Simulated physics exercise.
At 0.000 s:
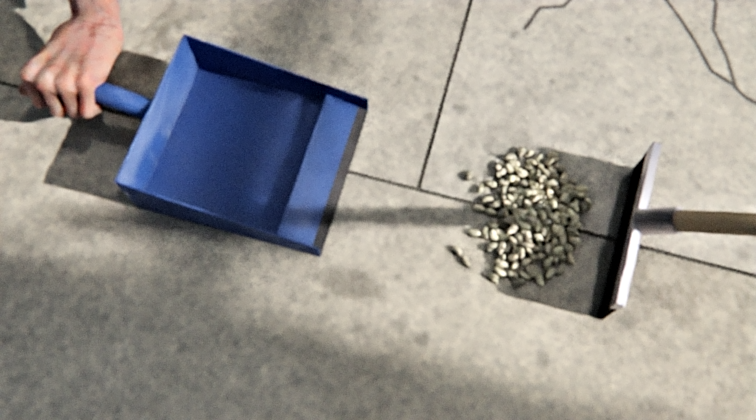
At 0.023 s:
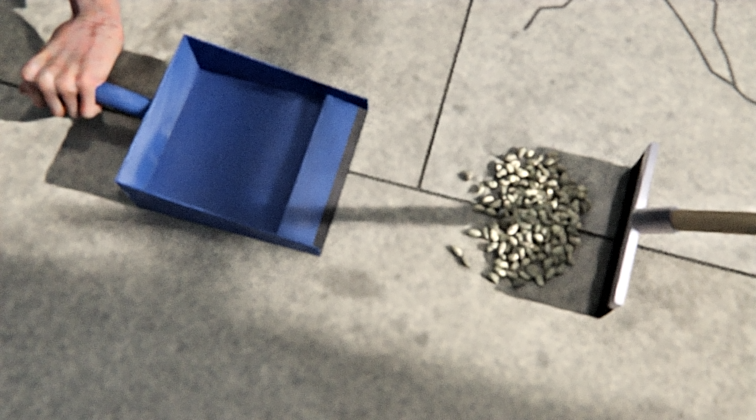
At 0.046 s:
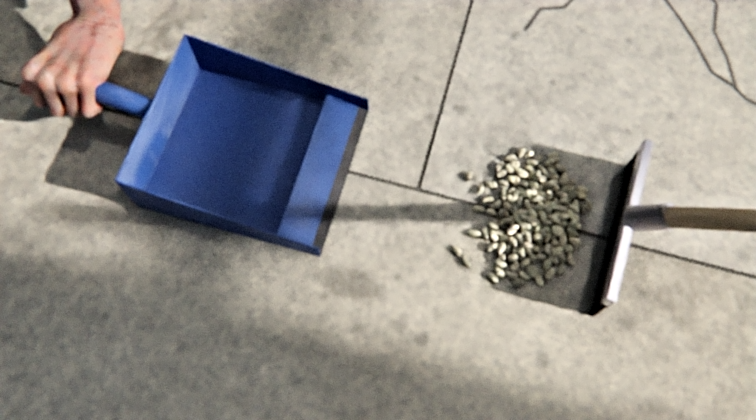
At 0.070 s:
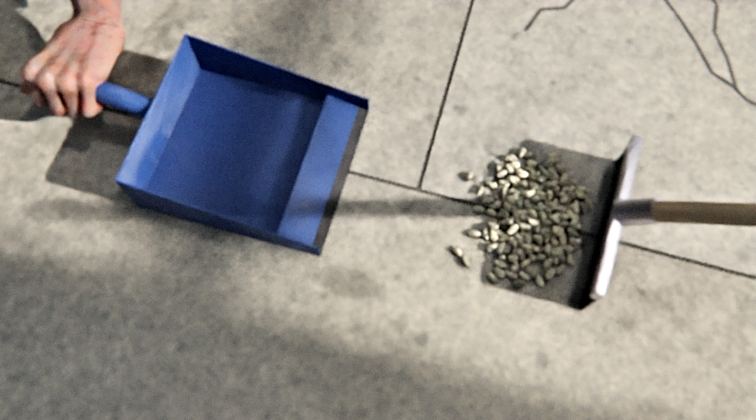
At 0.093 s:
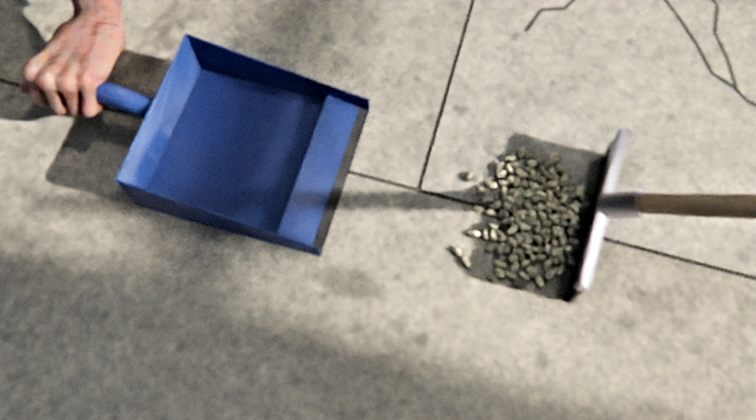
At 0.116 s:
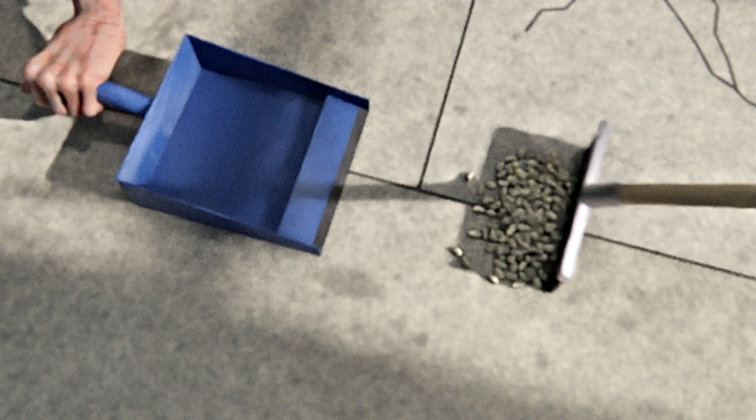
We see a hand holding a blue dustpan still on a gray floor while a long-handled squeegee on the right slides left toward a pile of pale beans, reaches its near edge, and begins pushing some of them together.
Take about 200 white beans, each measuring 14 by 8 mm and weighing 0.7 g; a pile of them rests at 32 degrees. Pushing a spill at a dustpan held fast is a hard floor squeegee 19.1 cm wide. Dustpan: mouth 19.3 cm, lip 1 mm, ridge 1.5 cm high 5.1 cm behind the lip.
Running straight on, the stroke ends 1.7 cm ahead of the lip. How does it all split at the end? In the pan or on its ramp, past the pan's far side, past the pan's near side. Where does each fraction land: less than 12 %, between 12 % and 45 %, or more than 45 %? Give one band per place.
One by one: In the pan or on its ramp: A respectable share. Past the pan's far side: A respectable share. Past the pan's near side: A meagre share.
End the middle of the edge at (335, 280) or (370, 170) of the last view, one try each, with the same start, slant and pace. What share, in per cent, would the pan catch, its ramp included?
I'd expect around 20 percent, then around 45 percent.
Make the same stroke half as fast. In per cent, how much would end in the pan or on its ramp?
Near 25 %.
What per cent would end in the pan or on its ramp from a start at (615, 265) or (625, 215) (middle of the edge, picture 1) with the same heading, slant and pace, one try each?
Close to 40 in a hundred, then close to 25 in a hundred.
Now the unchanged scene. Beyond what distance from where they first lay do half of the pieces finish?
Near 26 cm.
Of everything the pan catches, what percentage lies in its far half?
Estimate: Close to 80 %.
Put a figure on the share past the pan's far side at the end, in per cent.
Roughly 30 in a hundred come to rest there.
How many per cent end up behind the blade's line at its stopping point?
Estimate: About 15 %.
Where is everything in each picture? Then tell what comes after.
Blade from (617, 304) to (653, 151), moved 0.0 cm, 0 of the pieces shifted so far; middle of the pieces at (537, 214); pan at (240, 153), in the first picture.
Blade from (615, 303) to (651, 150), moved 0.2 cm, 0 of the pieces shifted so far; middle of the pieces at (537, 214), in the second picture.
Blade from (608, 300) to (645, 148), moved 1.0 cm, 0 of the pieces shifted so far; middle of the pieces at (537, 214), in the third picture.
Blade from (597, 294) to (634, 143), moved 2.2 cm, 0 of the pieces shifted so far; middle of the pieces at (537, 215), in the fourth picture.
Blade from (581, 286) to (620, 136), moved 3.9 cm, 0 of the pieces shifted so far; middle of the pieces at (537, 215), in the fifth picture.
Blade from (563, 276) to (604, 128), moved 5.9 cm, 97 of the pieces shifted so far; middle of the pieces at (530, 216); pan at (241, 152). Its pace works out near 0.90 m/s, heading 15 degrees away from the viewer's side, in the sixth picture.
Then, at 0.26 s, middle of the blade 14 cm from the lip; 0 % over the lip, far side 15 %, near side 0 %.
After 0.36 s, middle of the blade 5 cm from the lip; 0 % over the lip, far side 25 %, near side 5 %.
After 0.59 s, middle of the blade 2 cm from the lip; 35 % over the lip, far side 30 %, near side 5 %.
By 2.5 s all is still; pan 35 %, far side 30 %, near side 5 %, in front of the lip or behind the blade 30 %.
